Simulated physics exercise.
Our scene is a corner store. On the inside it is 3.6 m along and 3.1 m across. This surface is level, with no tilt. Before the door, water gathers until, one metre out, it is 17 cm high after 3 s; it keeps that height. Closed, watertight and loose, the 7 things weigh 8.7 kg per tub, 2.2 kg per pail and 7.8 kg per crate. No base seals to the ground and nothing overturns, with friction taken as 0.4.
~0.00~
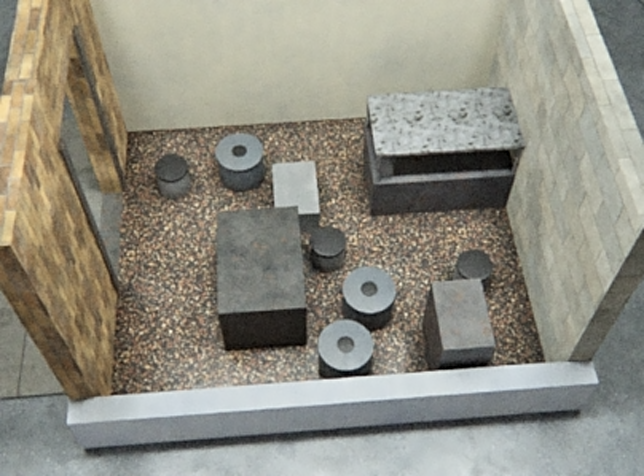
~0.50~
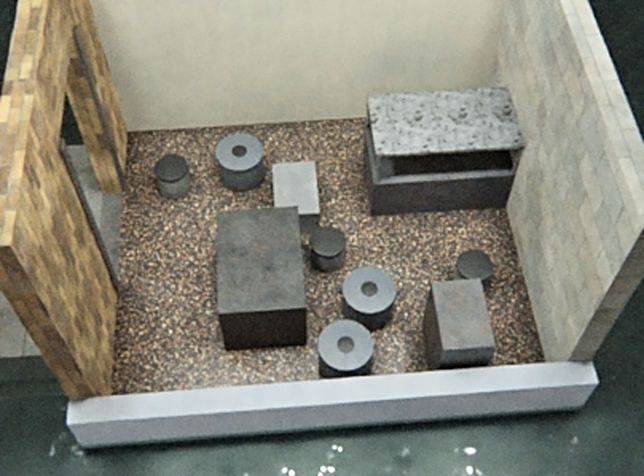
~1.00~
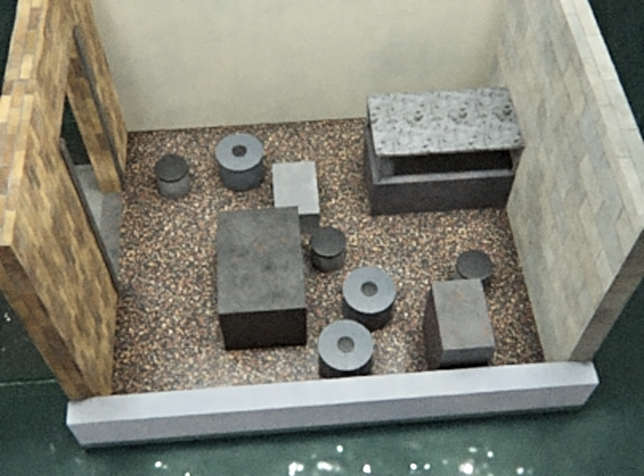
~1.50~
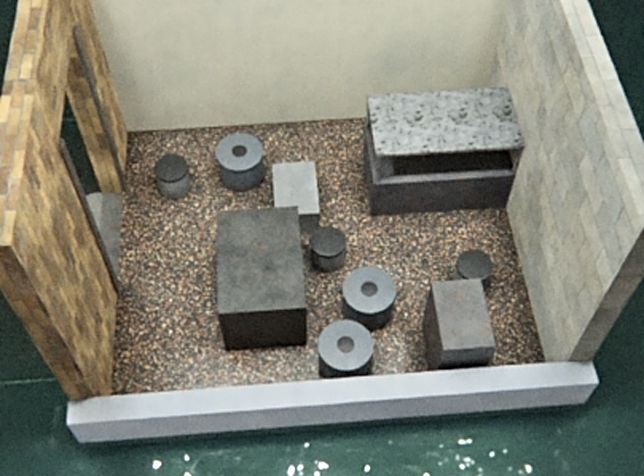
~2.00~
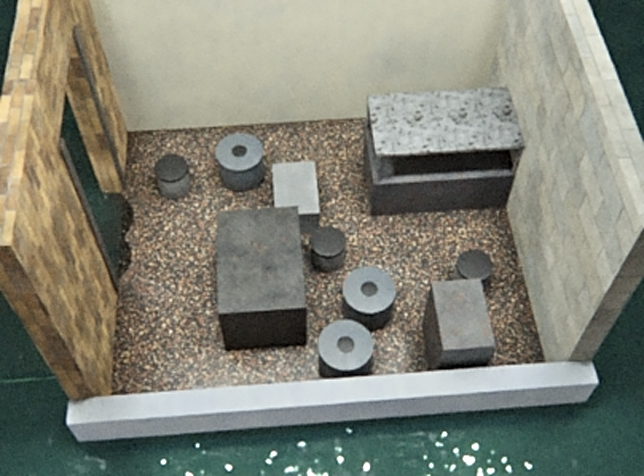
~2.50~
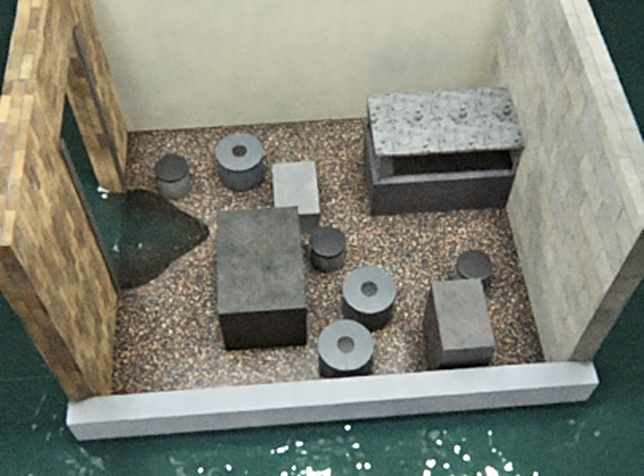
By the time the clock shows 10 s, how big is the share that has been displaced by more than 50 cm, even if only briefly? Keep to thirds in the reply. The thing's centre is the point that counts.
My answer: One to two thirds.
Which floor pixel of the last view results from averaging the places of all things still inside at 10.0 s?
I'd put it around (400, 262).
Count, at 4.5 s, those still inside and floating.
Total: 0.
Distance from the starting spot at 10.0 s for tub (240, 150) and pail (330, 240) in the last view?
Shifts: 250 cm / 30 cm.
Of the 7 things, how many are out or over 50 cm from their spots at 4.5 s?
Result: 2.
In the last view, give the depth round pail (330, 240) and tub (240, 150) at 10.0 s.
Around 7 cm and 16 cm.
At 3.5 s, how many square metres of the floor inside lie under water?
That flooded area is roughly 2.0 m2.
After 3.5 s 0 of 7 are over 50 cm from their spots; 0 afloat.
After 4.5 s 2 of 7 are over 50 cm from their spots; 0 afloat.
After 7.0 s 4 of 7 are over 50 cm from their spots; 3 afloat.
After 10.0 s 4 of 7 are over 50 cm from their spots, and 4 have been at some point; 7 afloat.
